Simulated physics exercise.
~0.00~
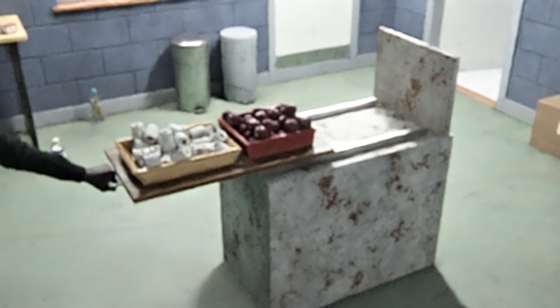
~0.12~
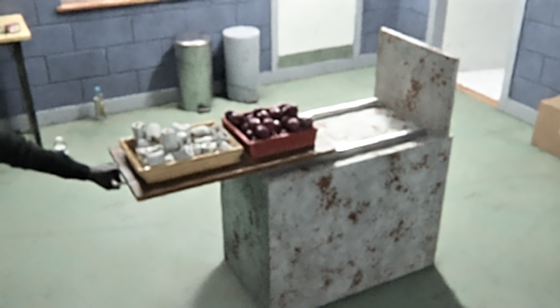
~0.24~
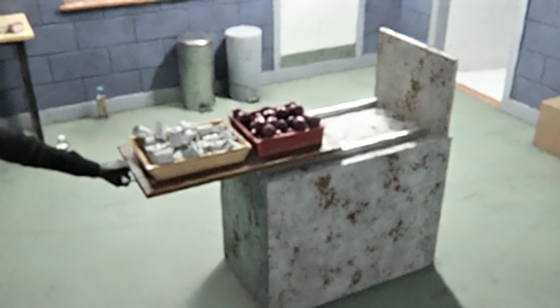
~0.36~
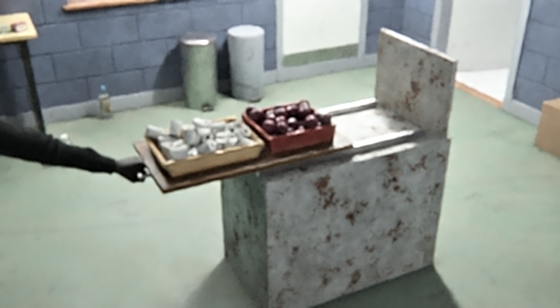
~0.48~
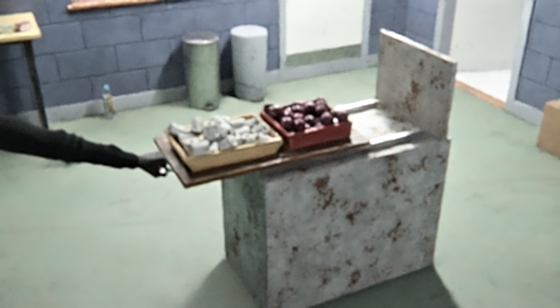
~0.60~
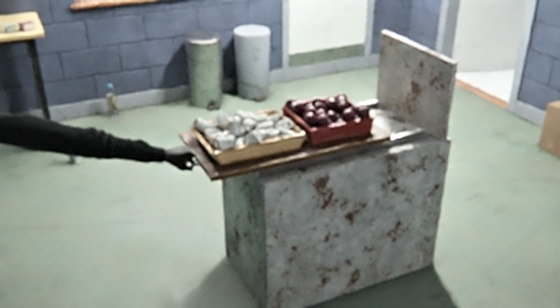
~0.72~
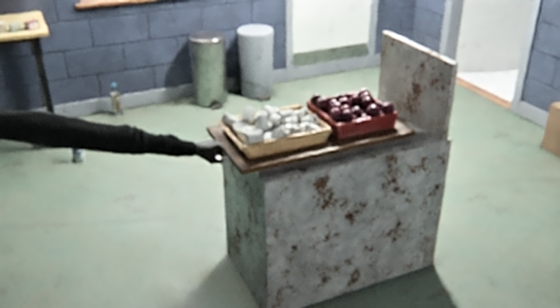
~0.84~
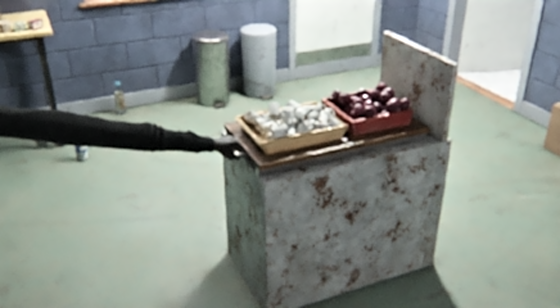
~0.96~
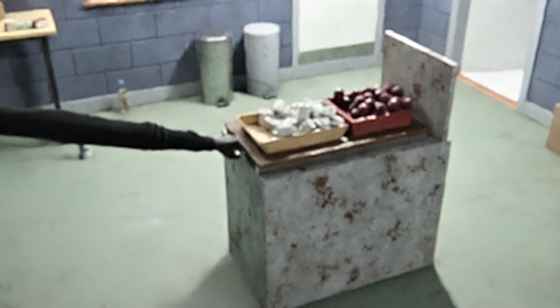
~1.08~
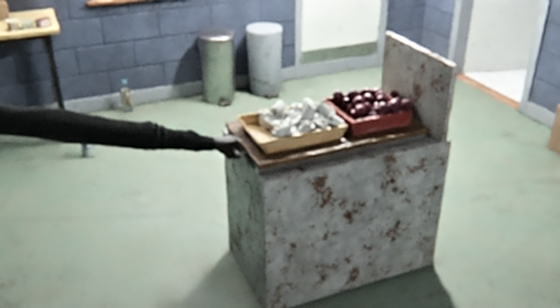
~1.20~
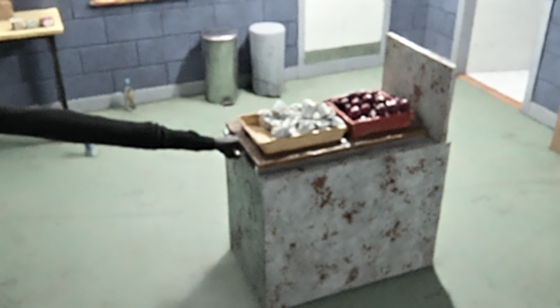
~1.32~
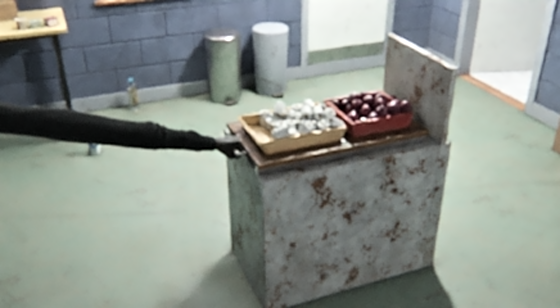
A black-sleeved arm pushed a sliding shelf carrying a wooden basket of pale rolls and a red basket of dark red onions rightward over a stained cabinet until it stopped near the raised back panel, with both baskets still full or nearly so.
